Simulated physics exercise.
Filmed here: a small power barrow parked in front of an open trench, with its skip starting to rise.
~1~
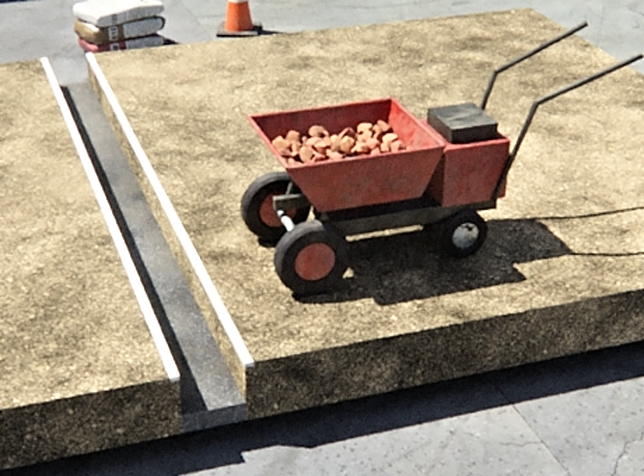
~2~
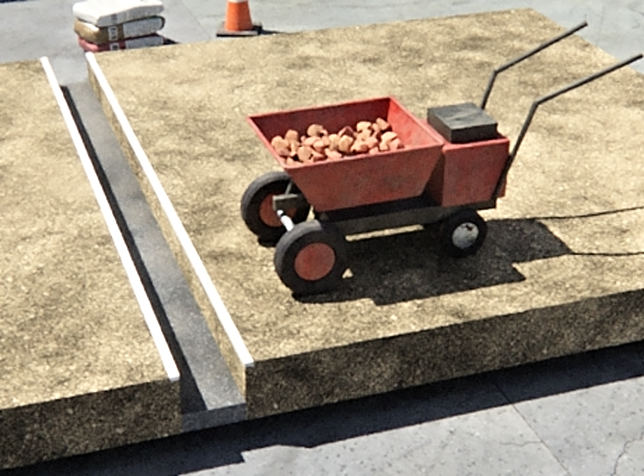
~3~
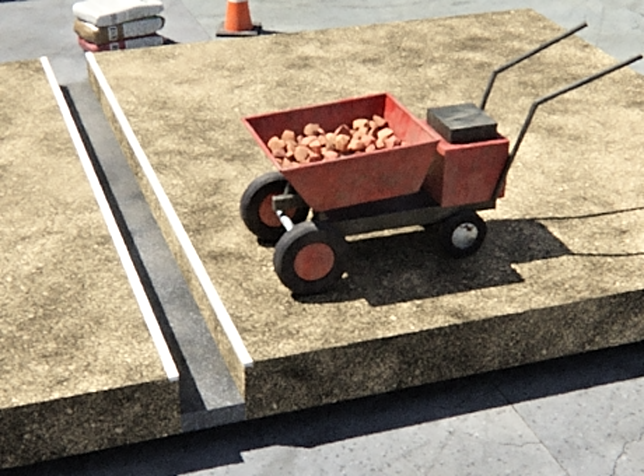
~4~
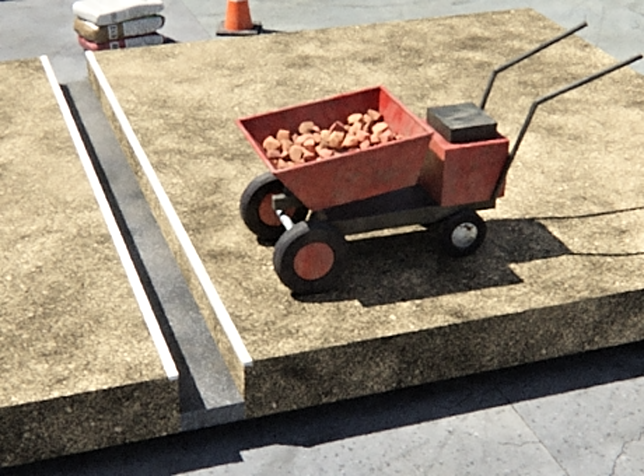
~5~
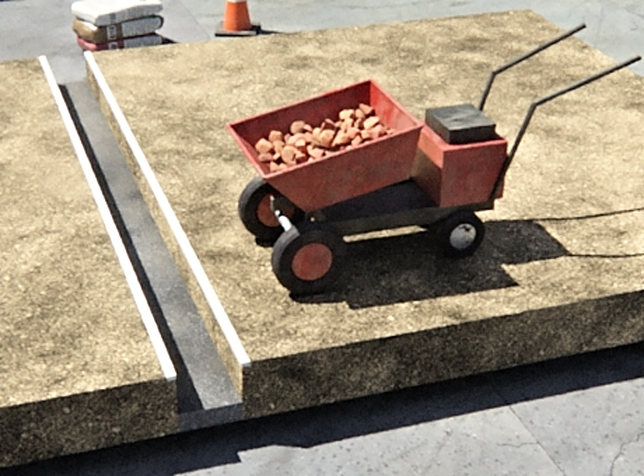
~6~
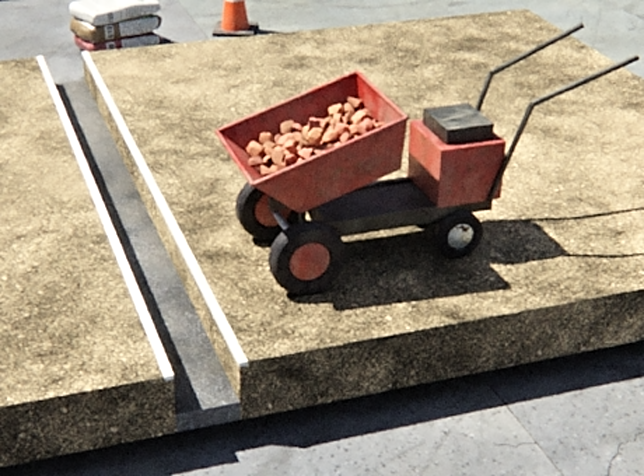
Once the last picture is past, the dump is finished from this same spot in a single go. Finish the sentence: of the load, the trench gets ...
... most of it.
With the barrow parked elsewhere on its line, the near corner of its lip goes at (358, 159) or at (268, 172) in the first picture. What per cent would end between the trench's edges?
40 % and 70 %.
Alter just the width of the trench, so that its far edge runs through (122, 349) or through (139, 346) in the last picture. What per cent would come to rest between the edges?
For the first it's 100 per cent, for the second 100 per cent.
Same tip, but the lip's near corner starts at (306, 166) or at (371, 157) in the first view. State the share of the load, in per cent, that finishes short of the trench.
Position 1 near 0 %, position 2 near 50 %.
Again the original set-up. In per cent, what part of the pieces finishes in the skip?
Roughly 0 per cent of the load.
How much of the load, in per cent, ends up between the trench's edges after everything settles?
About 95 per cent.
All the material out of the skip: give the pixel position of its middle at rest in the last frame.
Roughly at pixel (165, 306).
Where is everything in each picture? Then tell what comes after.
Lip of the skip (288, 169), level; top of the load (339, 145), lumps of rubble; first edge of the trench (233, 331); far edge (161, 344), the trench over half as wide as the skip, and about half as deep as wide, in the first frame.
Lip of the skip (286, 169), level; top of the load (338, 144), in the second frame.
Lip of the skip (282, 171), tipped barely; top of the load (355, 146), in the third frame.
Lip of the skip (275, 173), tipped a little; top of the load (350, 142), in the fourth frame.
Lip of the skip (265, 179), tipped a little; top of the load (355, 134), in the fifth frame.
Lip of the skip (253, 185), tipped clearly; top of the load (358, 130); first edge of the trench (227, 331); far edge (156, 343), in the sixth frame.
Just after the last frame, skip tipped steeply; every one in the skip.
A moment on, skip tipped right over; the larger part in the skip; roughly a quarter in or heaped over the trench; just a few beyond it; just a few falling.
Further on, skip tipped right over; just a few in the skip; almost all in or heaped over the trench; about a tenth beyond it.
When it is over, skip tipped right over; almost all in or heaped over the trench; about a tenth beyond it.
